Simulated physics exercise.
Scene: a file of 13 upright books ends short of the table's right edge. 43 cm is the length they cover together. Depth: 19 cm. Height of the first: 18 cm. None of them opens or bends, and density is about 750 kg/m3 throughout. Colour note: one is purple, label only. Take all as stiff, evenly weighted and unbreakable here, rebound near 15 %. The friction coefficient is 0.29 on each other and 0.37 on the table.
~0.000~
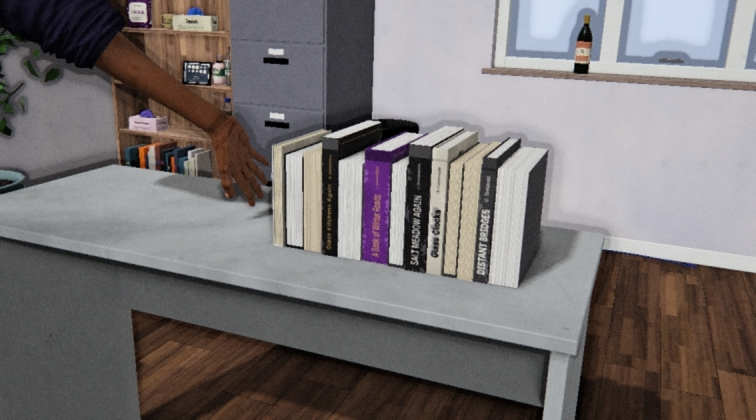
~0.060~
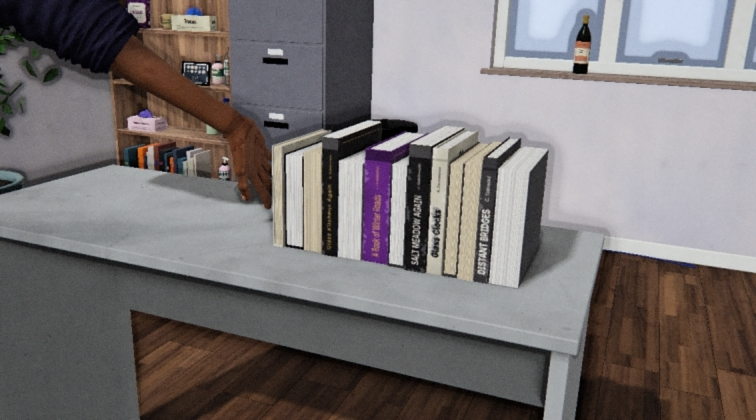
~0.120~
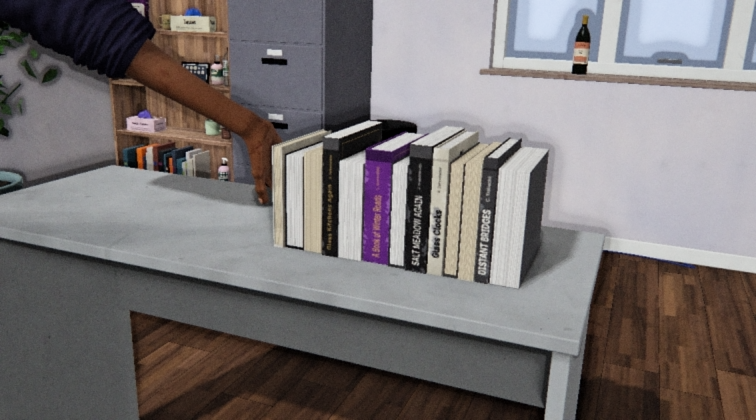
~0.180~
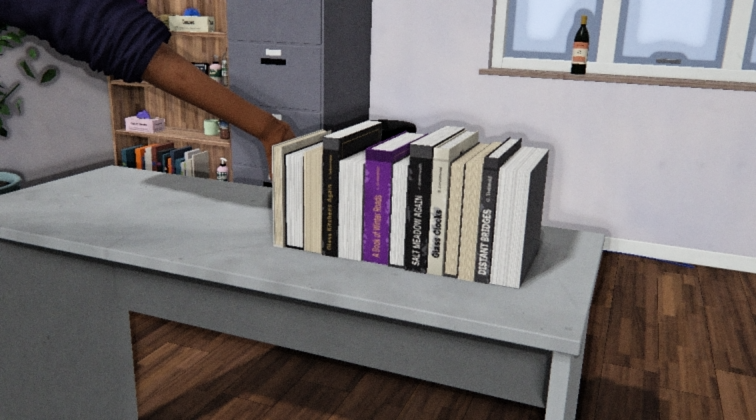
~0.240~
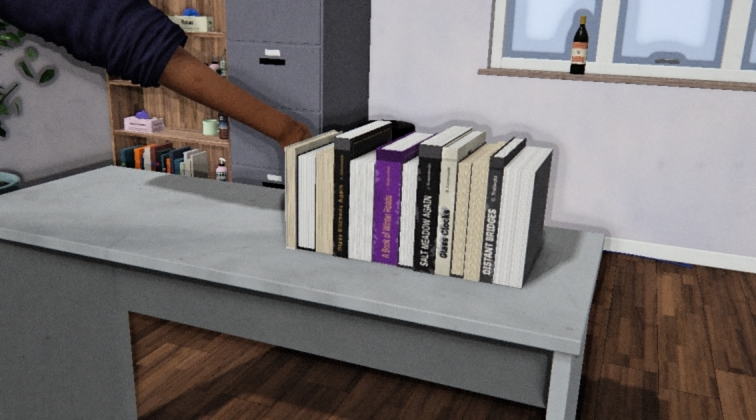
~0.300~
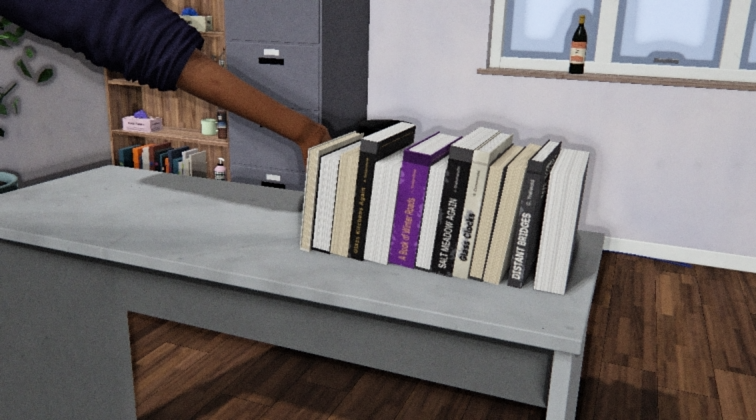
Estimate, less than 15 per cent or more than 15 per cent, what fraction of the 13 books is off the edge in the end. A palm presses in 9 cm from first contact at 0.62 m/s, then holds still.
The fraction off the edge in the end is upwards of 15 per cent.
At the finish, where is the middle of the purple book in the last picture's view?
I'd point at about (480, 213).
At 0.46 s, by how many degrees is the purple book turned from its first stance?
Some 40°.
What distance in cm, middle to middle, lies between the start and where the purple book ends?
Purple 10.
By 0.36 s, none of the 13 books off the edge, 13 disturbed; purple book tilted 17°.
By 0.46 s, none of the 13 books off the edge, 13 disturbed; purple book tilted 37°.
By 0.68 s, 2 of the 13 books off the edge; purple book tilted 47°.
By 0.90 s, 3 of the 13 books off the edge; purple book tilted 47°.
When it is over (1.3 s), 3 of the 13 books off the edge; purple book tilted 47°. That is 23 per cent. In pixels of the last frame, middles, purple book near (480, 213).
